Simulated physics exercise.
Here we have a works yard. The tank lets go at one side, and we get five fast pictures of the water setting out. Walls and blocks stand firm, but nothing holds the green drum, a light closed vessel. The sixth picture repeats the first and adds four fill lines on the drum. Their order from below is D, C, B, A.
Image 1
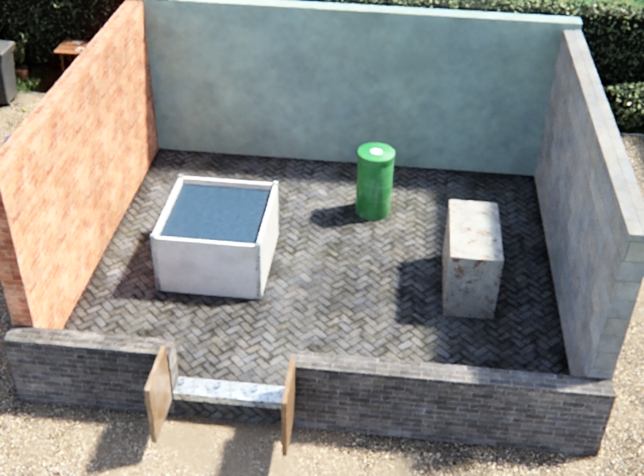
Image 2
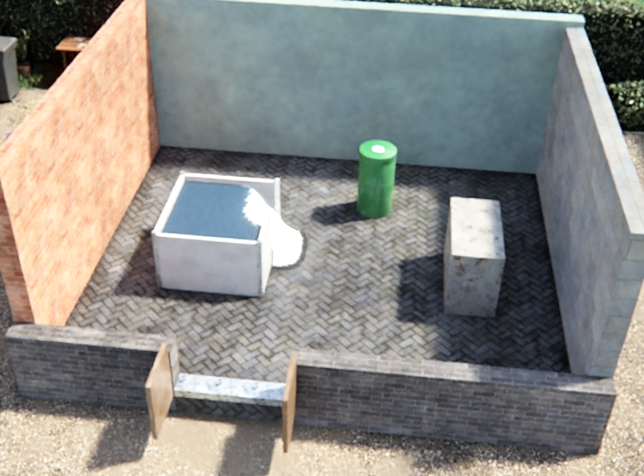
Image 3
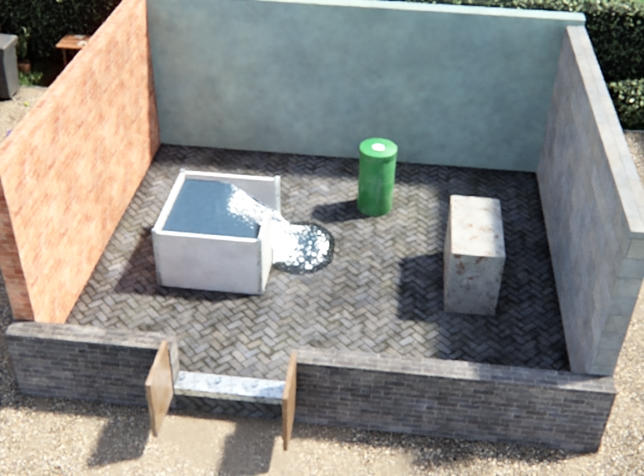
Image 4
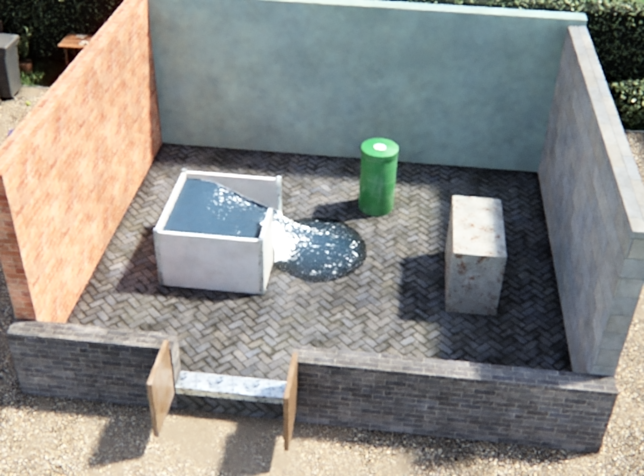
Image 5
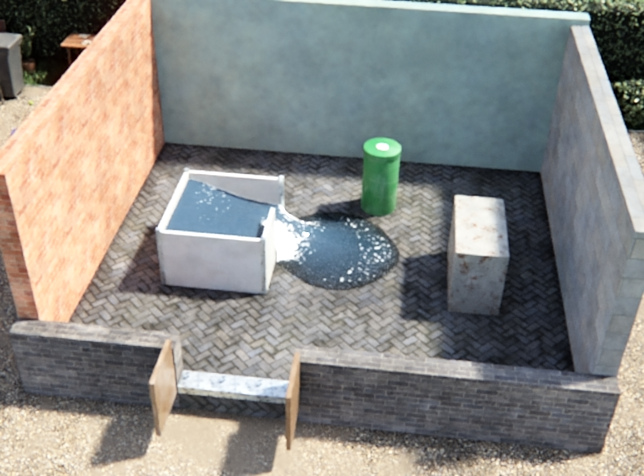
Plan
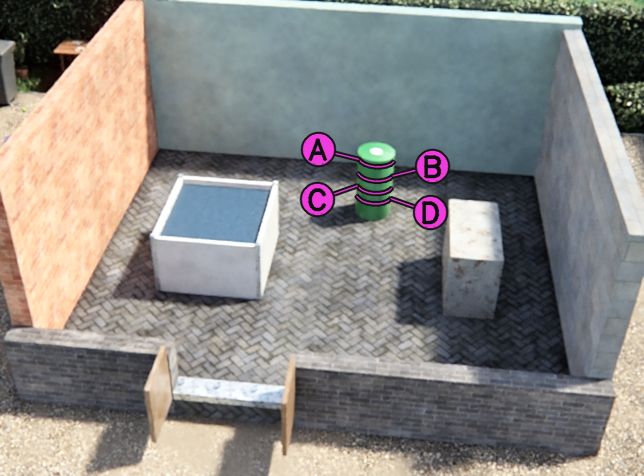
White tank of water in a walled yard gushing from its right side, a dark puddle spreading across the paving.
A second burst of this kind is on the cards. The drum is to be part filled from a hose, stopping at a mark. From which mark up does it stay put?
It is D.
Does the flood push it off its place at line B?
No, that is safe.
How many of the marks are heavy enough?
All of the four.
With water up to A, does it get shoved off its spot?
No.
On the marked copy, A at (375, 166); B at (374, 181); C at (373, 193); D at (373, 203); from the bottom up D, C, B, A.
Choosing A, it does not move.
Choosing B, it does not move.
Choosing C, it does not move.
Choosing D, it does not move.
